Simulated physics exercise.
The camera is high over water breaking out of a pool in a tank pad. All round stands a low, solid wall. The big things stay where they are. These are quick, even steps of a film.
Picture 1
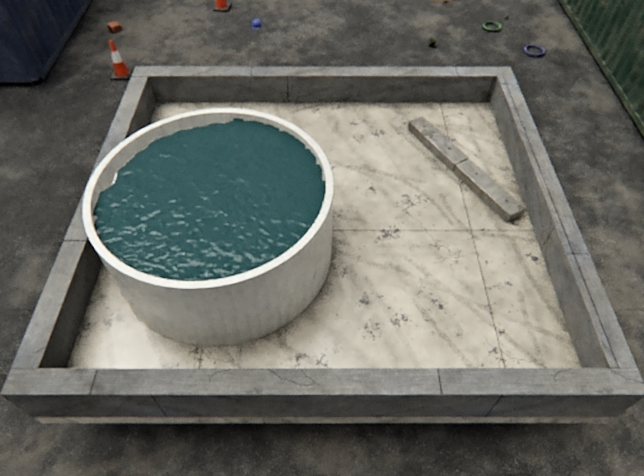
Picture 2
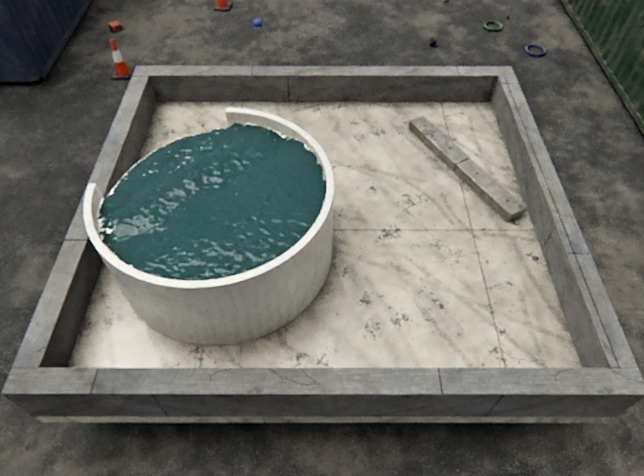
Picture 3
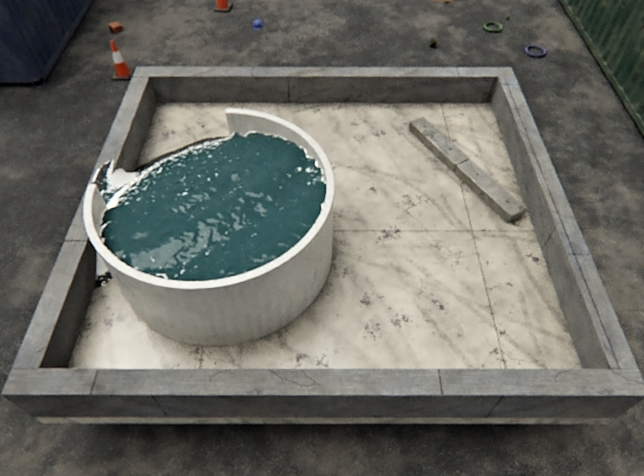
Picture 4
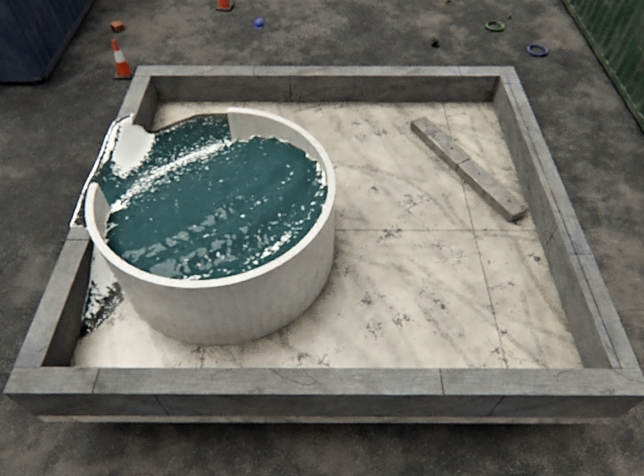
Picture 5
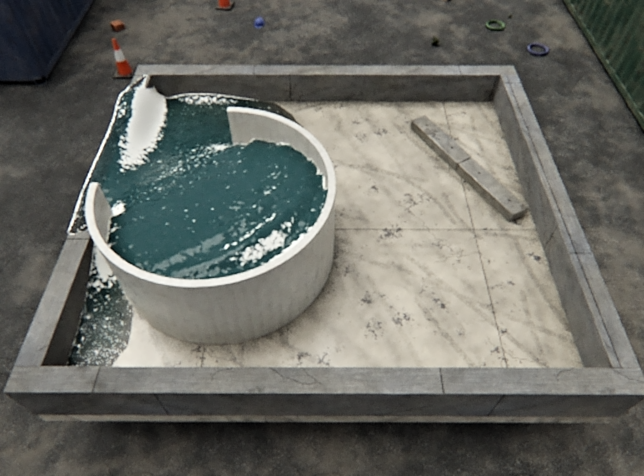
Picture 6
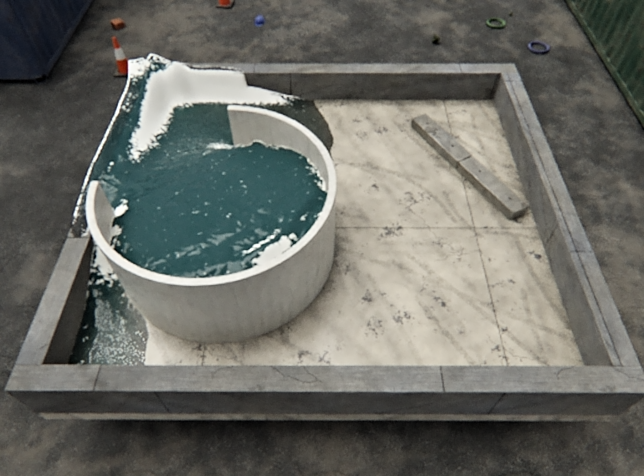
The video shows a round white pool of teal water inside a low grey wall; a gap opens on its far left side, and water pours out, surges foaming against the wall's corner, and spreads along both adjoining sides.
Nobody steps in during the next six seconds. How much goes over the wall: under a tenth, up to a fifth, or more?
The share lost is from a tenth to a fifth.
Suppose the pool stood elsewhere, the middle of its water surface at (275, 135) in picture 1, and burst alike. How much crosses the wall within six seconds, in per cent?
About 14 per cent.
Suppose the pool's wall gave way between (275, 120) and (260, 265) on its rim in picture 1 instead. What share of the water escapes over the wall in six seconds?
Close to 4 %.
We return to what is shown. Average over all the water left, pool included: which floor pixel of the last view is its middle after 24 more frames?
At about (306, 206).
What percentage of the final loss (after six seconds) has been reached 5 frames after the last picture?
Close to 50 %.
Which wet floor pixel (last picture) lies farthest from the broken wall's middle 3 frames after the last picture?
At about (375, 104).
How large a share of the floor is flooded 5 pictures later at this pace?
Close to 40 %.
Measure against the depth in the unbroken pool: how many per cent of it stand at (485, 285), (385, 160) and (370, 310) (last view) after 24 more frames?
Roughly 16, 6 and 2 per cent, in turn.
A moment on, water covers 30 % of the floor; the low wall has let 4 % over.
Next, water covers 35 % of the floor; the low wall has let 8 % over.
Then, water covers 70 % of the floor; the low wall has let 15 % over.
Later, water covers 80 % of the floor; the low wall has let 16 % over.
In the end, water covers 80 % of the floor; the low wall has let 16 % over.
